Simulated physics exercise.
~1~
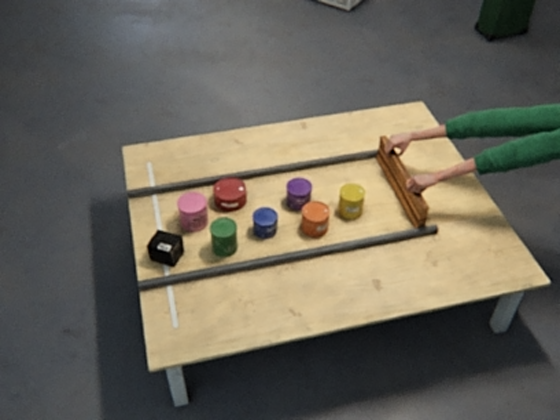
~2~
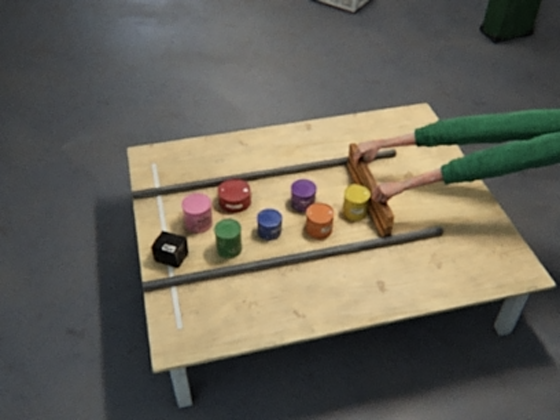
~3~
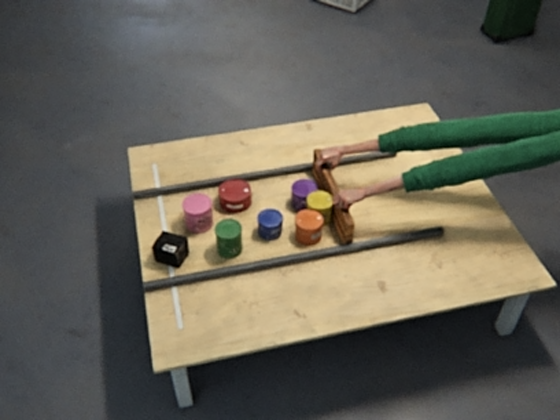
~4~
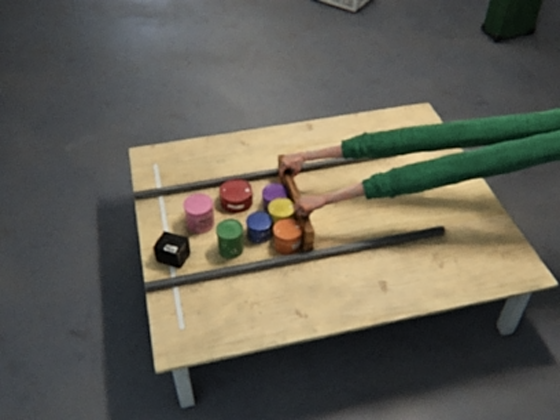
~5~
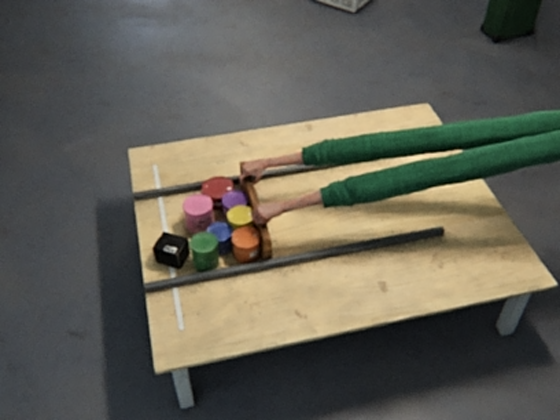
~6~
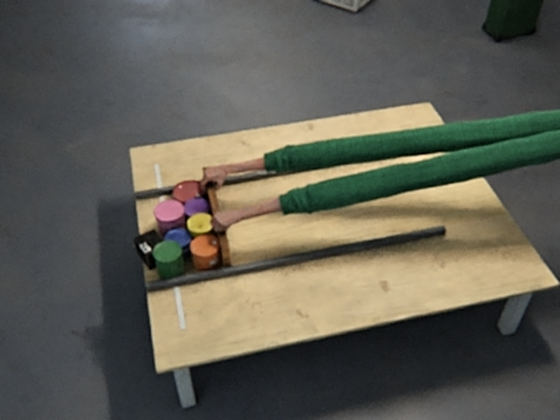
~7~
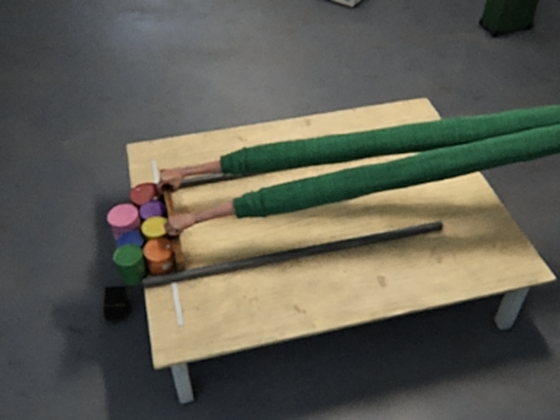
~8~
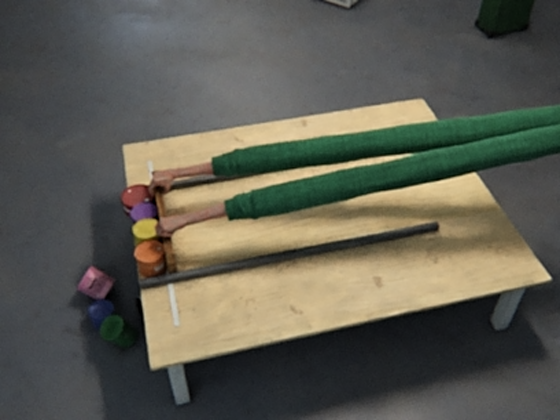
The video shows two green-sleeved arms pushing an upright plank leftward across a table between two rails, gathering colourful canisters and pails. The black box, then the pink, green and blue pails fall off the left edge, while the red, purple, yellow and orange containers remain against the plank.
